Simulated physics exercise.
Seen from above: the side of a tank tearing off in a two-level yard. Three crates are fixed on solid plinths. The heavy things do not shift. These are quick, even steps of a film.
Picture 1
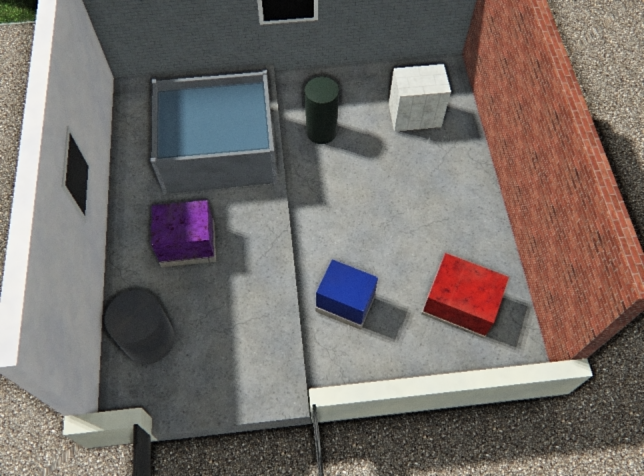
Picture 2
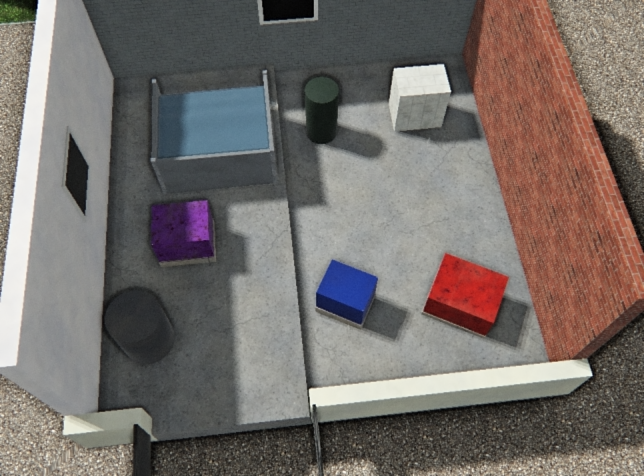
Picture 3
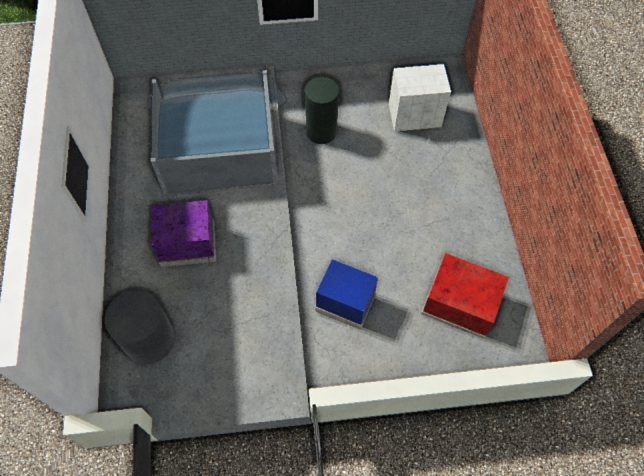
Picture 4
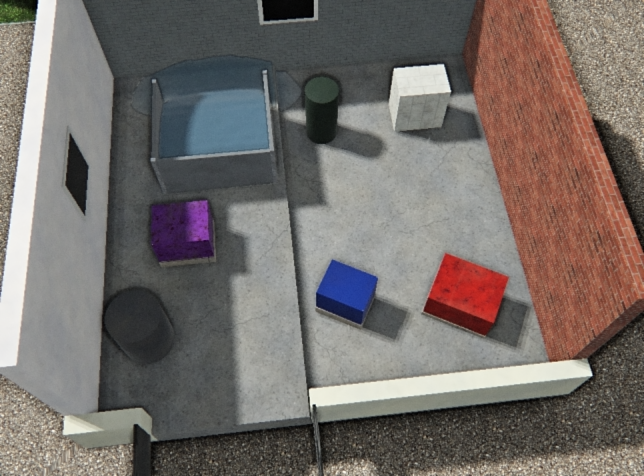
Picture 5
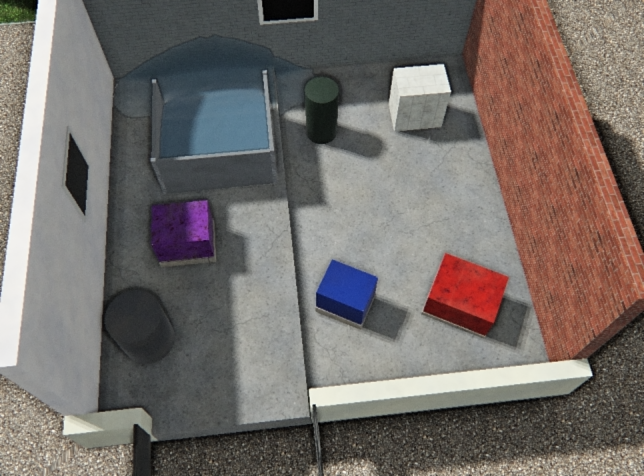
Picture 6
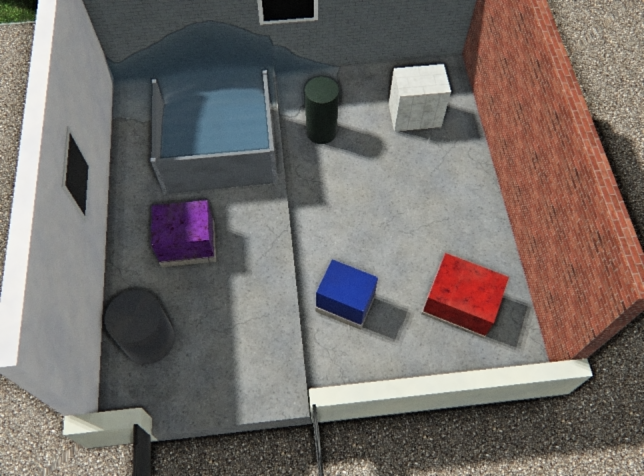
To begin with, a glass-sided water tank stands full and still at the back left of a walled yard, among coloured boxes and dark cylinders. Its far side opens, and water pours out behind it, spreading along the back wall to both sides while the boxes and cylinders stay put.
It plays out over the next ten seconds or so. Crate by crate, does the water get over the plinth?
One by one: The purple crate stays dry; the blue crate stays dry; the red crate gets wet.
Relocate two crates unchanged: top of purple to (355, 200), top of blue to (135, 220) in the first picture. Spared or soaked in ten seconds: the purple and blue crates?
The purple crate escapes it; the blue crate ends up wet.
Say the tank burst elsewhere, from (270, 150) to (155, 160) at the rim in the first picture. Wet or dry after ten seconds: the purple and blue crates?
One by one: The purple crate takes water; the blue crate is soaked.
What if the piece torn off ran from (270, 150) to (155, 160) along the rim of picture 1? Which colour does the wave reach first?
First comes the one in purple.
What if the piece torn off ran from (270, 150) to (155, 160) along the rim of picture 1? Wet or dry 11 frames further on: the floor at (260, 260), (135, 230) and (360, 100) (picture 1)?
One after the other: Flooded, flooded, no water.
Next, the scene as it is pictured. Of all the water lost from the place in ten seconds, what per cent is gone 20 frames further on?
I make it 0 per cent.
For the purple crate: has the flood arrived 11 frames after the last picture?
My reading: At purple water there.
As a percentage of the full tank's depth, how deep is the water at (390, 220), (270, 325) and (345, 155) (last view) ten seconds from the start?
In that order: 10, 4 and 6 per cent.
A moment on, water covers 20 % of the floor; the purple crate not reached, the blue crate not reached, the red crate not reached.
Next, water covers 35 % of the floor; the purple crate water round its plinth, the blue crate not reached, the red crate not reached.
Then, water covers 65 % of the floor; the purple crate water round its plinth, the blue crate not reached, the red crate water round its plinth.
Later, water covers 95 % of the floor; the purple crate water round its plinth, the blue crate water round its plinth, the red crate water round its plinth.
In the end, water covers 100 % of the floor; the purple crate stayed above the water, the blue crate stayed above the water, the red crate was topped.
